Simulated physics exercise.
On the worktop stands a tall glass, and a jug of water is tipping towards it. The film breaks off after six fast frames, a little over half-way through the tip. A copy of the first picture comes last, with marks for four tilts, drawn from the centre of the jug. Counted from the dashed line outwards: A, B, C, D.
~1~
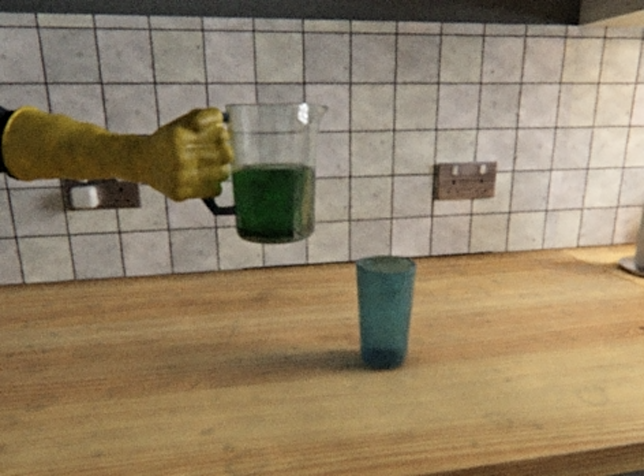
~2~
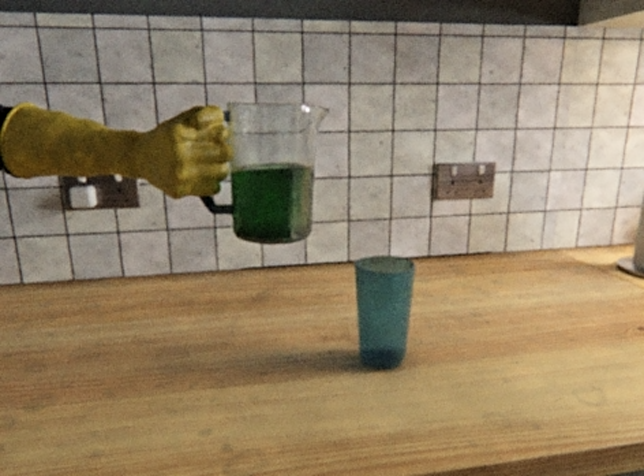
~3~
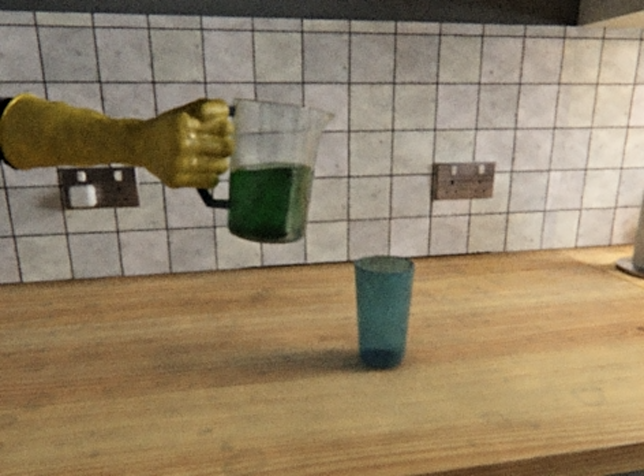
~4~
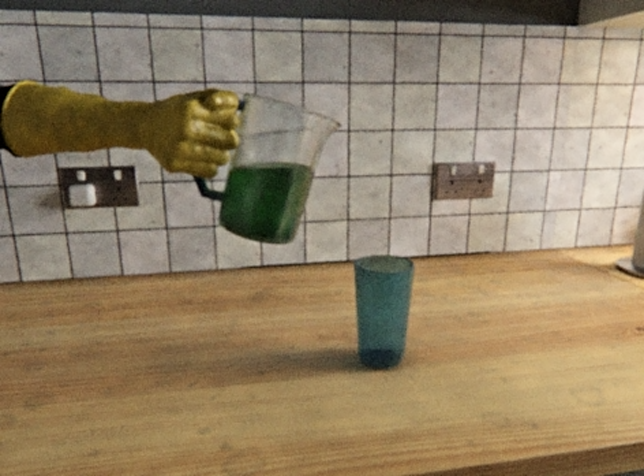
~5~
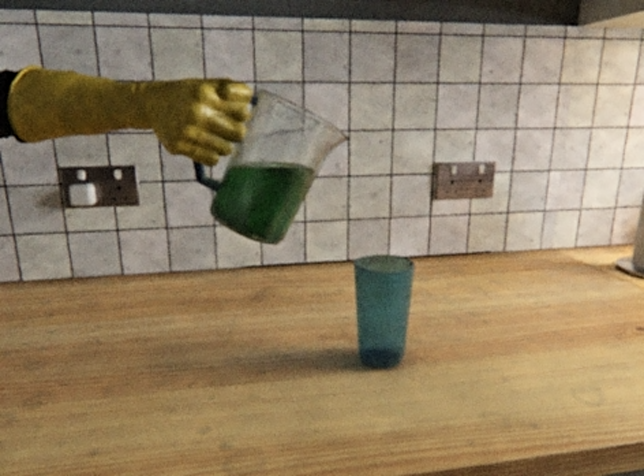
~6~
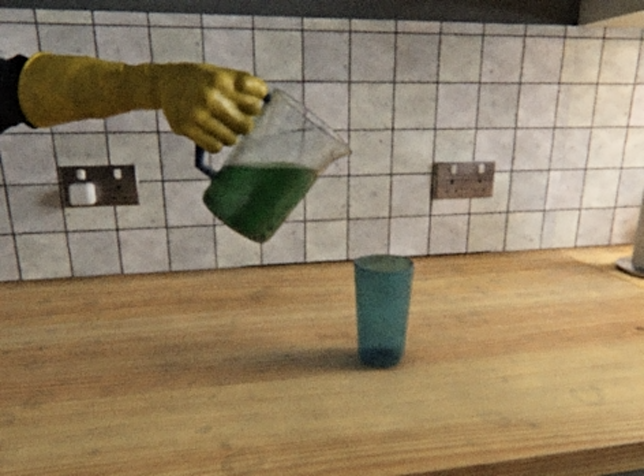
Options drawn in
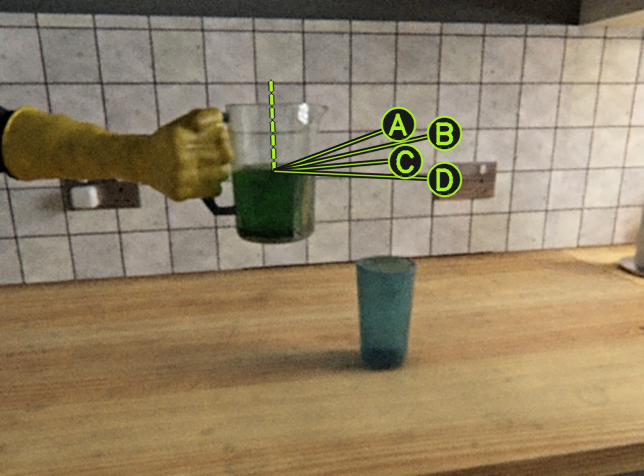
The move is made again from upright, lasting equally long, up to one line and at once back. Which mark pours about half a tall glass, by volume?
Go for B.
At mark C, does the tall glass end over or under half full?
Over.
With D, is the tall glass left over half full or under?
Over.
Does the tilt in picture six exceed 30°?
Yes.
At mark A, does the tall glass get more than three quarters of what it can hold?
No.
On the marked copy, A at (383, 130); B at (427, 136); C at (387, 161); D at (427, 178).
Choosing A, the tall glass ends with about 34 % of what it can hold.
Choosing B, the tall glass ends with about 53 % of what it can hold; 3 % of the water is spilt.
Choosing C, the tall glass ends with about 71 % of what it can hold; 5 % of the water is spilt.
Choosing D, the tall glass ends with about 90 % of what it can hold; 6 % of the water is spilt.
